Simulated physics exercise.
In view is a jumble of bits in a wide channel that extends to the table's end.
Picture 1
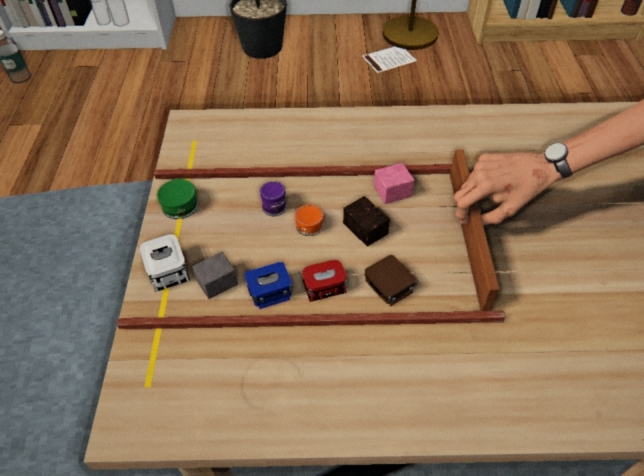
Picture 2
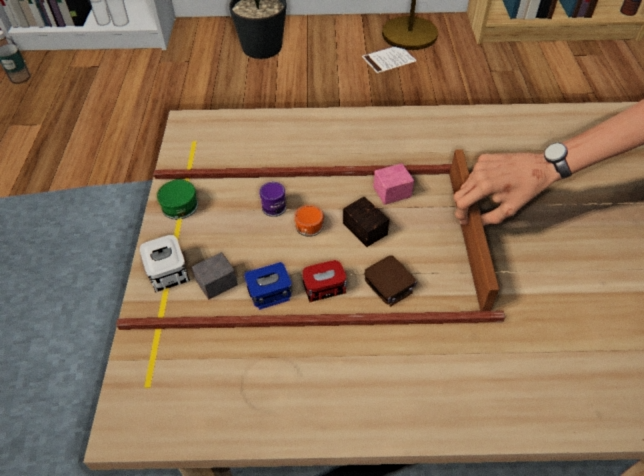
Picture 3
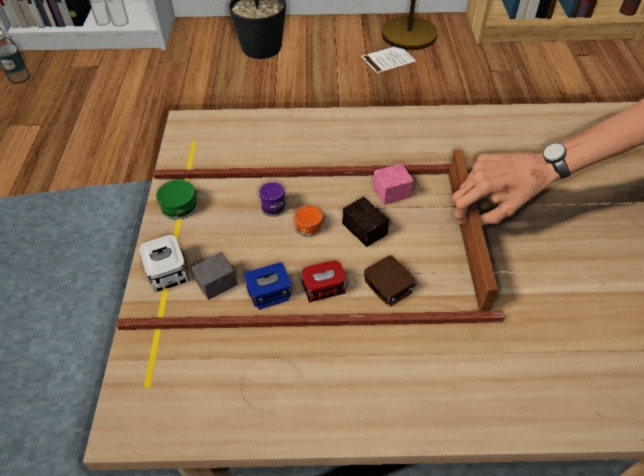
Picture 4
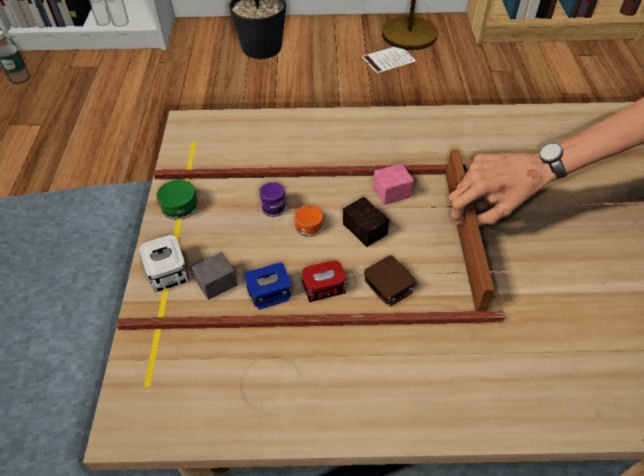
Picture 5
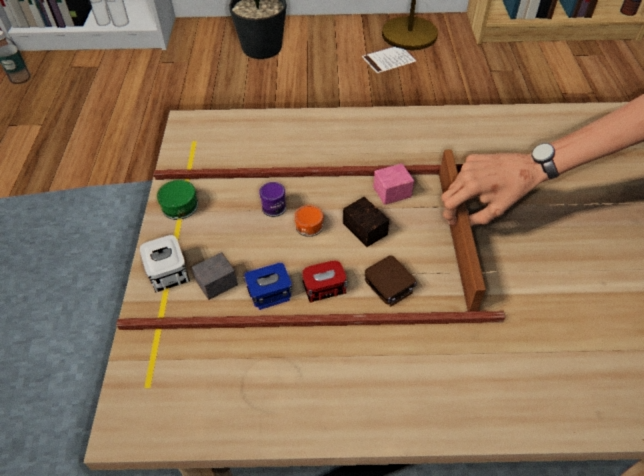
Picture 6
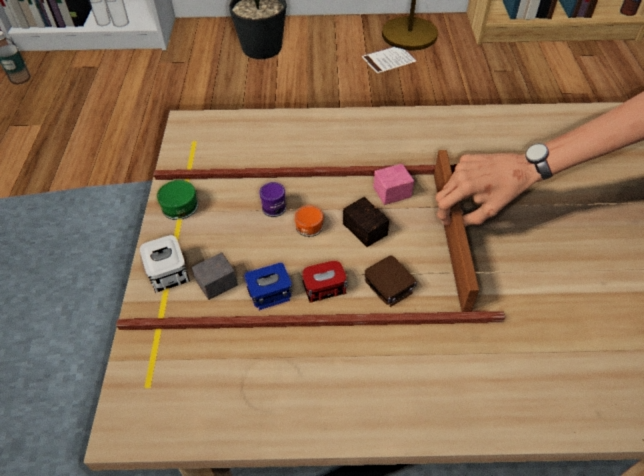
A hand wearing a watch grips an upright wooden board at the right of a pale tabletop, seen from above in a wood-floored room. Between two dark red strips lie a green pot, white case, grey block, purple and orange pots, blue and red cases, and brown and pink pieces, near yellow tape. The hand slides the board slightly left; everything else stays still.
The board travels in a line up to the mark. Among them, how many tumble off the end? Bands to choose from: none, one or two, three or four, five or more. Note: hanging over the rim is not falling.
Final answer: Five or more.
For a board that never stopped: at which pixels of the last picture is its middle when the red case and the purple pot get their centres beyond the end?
The red case gives roughly (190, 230), the purple pot roughly (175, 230).
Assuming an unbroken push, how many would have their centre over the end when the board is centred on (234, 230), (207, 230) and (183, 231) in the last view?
That makes 2, 4, 5.
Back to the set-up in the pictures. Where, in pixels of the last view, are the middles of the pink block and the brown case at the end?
Pink block at about (168, 184), brown case at about (149, 277).
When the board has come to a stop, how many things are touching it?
The count in contact is 3.
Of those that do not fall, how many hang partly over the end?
0 is the number.
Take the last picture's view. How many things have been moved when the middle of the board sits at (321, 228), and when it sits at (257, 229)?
Counts: 8 / 9.
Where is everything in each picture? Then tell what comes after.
Green pot (178, 199); white case (165, 262); grey block (215, 275); board (472, 225); tape (175, 243), in the first frame.
White case (165, 263); red case (324, 281), in the second frame.
Grey block (215, 276); blue case (268, 286), in the third frame.
Green pot (178, 200); brown case (389, 281), in the fourth frame.
White case (165, 263); board (460, 225), in the fifth frame.
Green pot (178, 200); white case (165, 263); grey block (215, 276); board (454, 225); tape (175, 243), in the sixth frame.
Soon after, none off yet; green pot at rest near (178, 200); white case at rest near (165, 263); grey block at rest near (215, 276).
After that, one off so far; green pot at rest near (178, 200); white case on its way down near (117, 301); grey block displaced well along near (135, 265).
In the end, the number that fall off is five or more; gone, red case, orange pot, purple pot, blue case, grey block, white case and green pot.
